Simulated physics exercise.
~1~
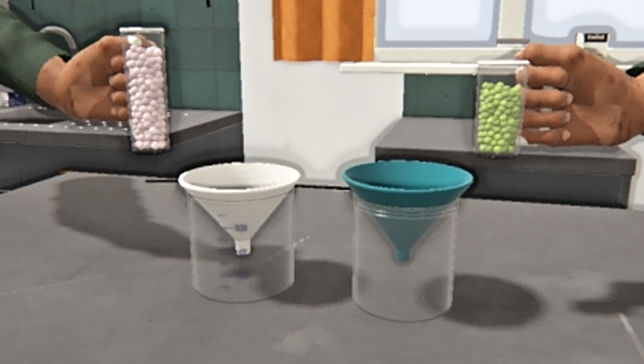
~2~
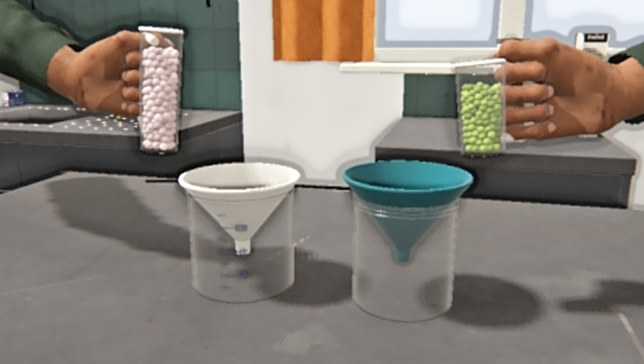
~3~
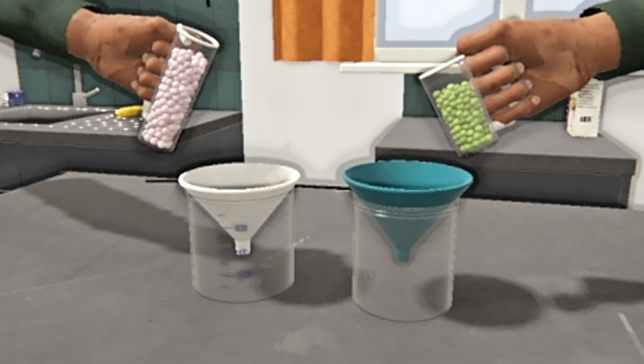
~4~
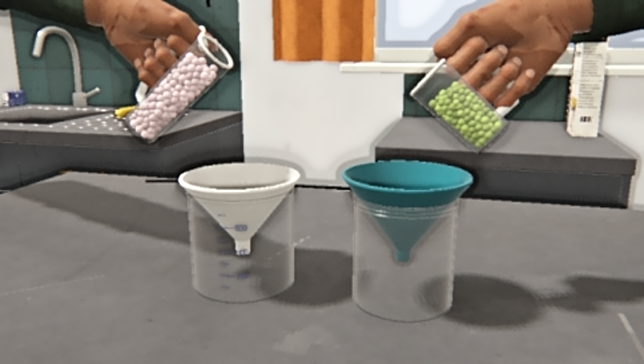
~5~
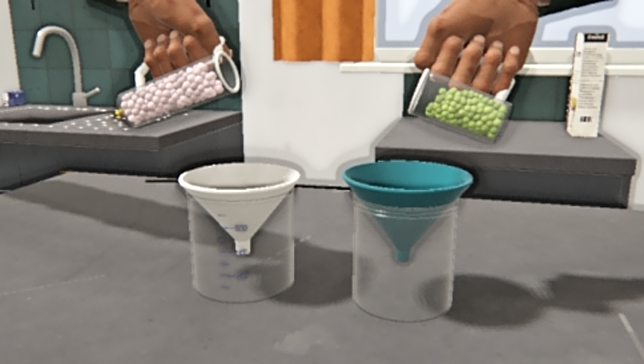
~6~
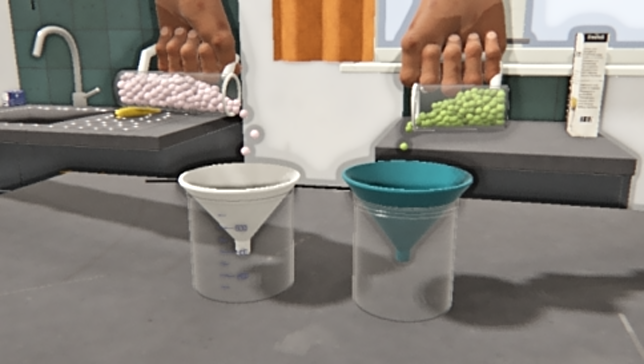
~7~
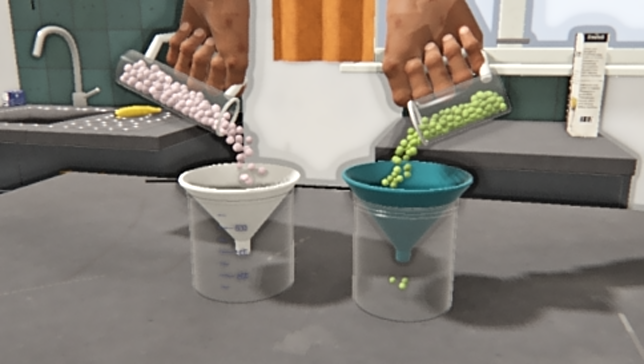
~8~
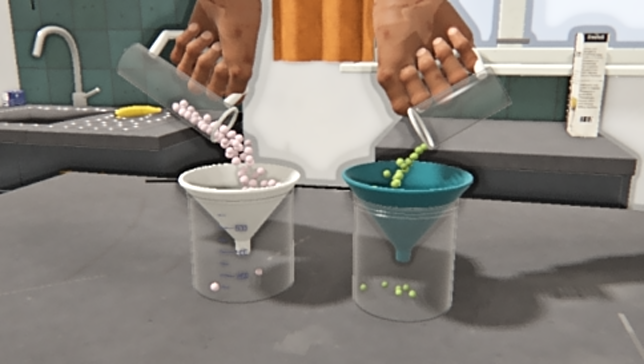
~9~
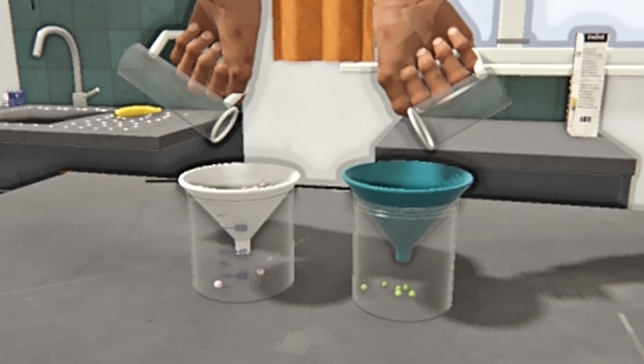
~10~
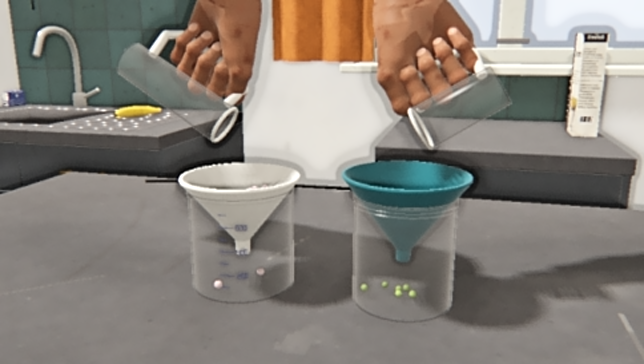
The clip shows two hands tipping a cup of pink beads and a cup of green beads into a white funnel on the left and a teal funnel on the right, until both cups are empty, with only a few beads reaching each clear jar and the rest staying in the funnels.
